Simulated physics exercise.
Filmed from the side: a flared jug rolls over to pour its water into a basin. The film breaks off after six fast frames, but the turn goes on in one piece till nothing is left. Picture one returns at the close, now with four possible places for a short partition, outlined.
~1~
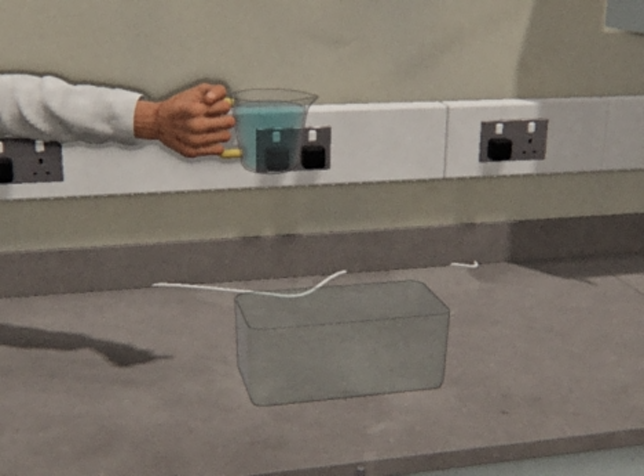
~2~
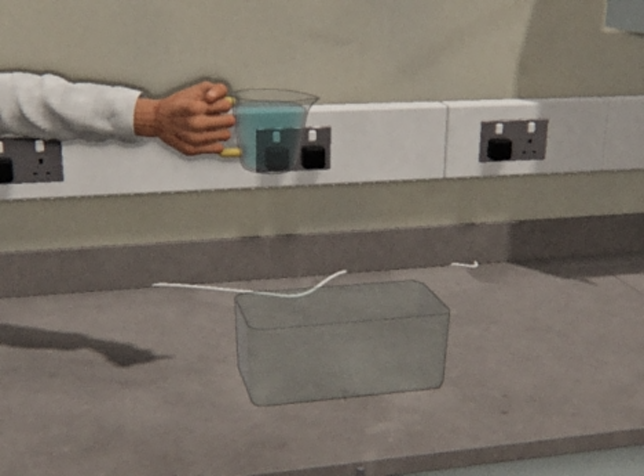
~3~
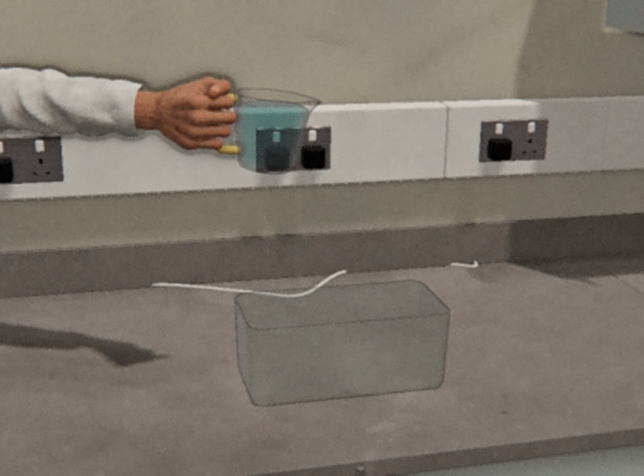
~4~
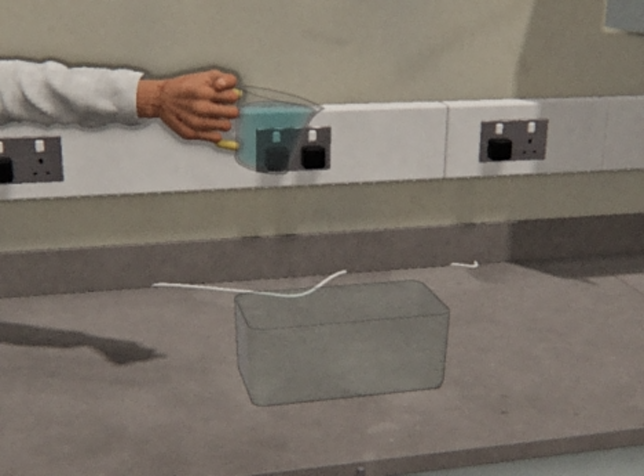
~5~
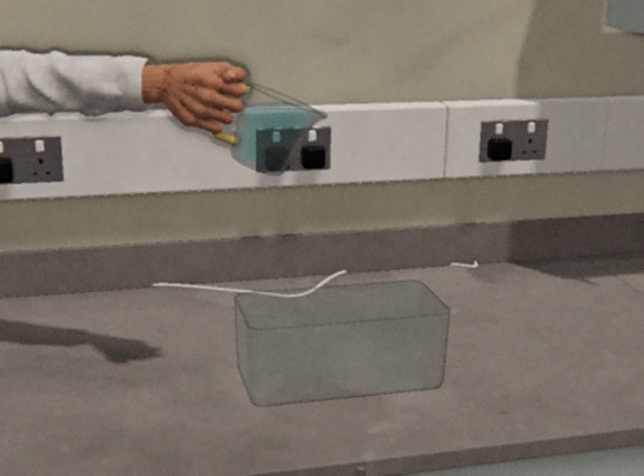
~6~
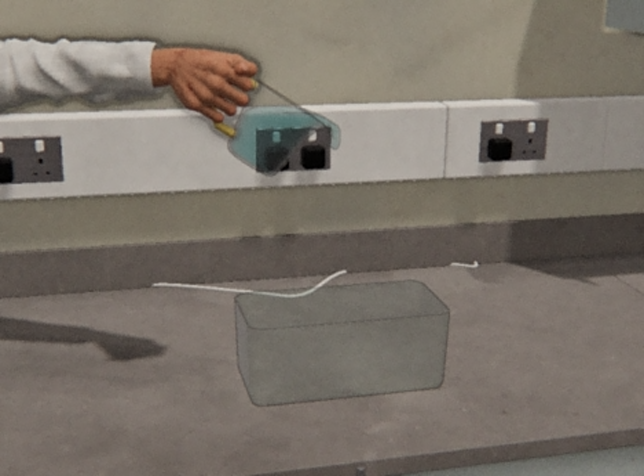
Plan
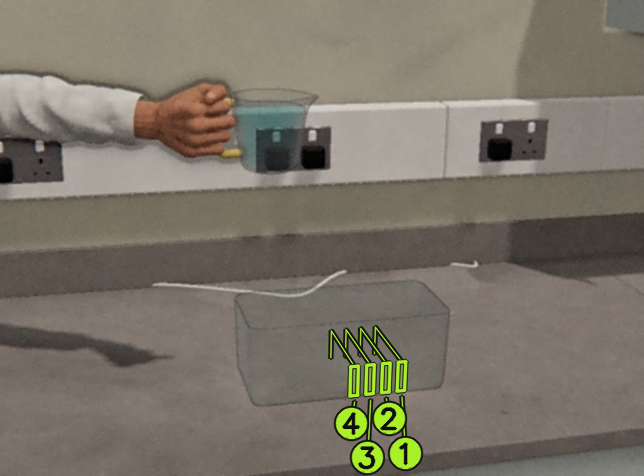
On a worktop by wall sockets, a hand tilting a clear jug of blue-green water rightward above an empty transparent basin.
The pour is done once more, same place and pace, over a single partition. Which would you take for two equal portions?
2 beats the others.
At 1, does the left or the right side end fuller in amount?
More ends on the left.
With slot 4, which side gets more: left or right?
The right side.
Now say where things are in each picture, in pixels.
In the first frame, upright, lip at (318, 96); basin from (249, 405) to (443, 385); nothing has left yet.
In the second frame, upright, lip at (318, 97); nothing has left yet.
In the third frame, tipped about 6°, lip at (321, 101); nothing has left yet.
In the fourth frame, tipped about 13°, lip at (324, 108); nothing has left yet.
In the fifth frame, tipped about 22°, lip at (326, 116); nothing has left yet.
In the sixth frame, tipped about 33°, lip at (327, 128); water is over the lip, down to (335, 147).
In lime, 1 at (401, 396); 2 at (386, 398); 3 at (370, 399); 4 at (354, 401).
For slot 1, about 83 % ends left of the wall and 12 % right of it; 5 % is lost outside.
For slot 2, about 49 % ends left of the wall and 48 % right of it; 3 % is lost outside.
For slot 3, about 21 % ends left of the wall and 76 % right of it; 3 % is lost outside.
For slot 4, about 9 % ends left of the wall and 87 % right of it; 4 % is lost outside.
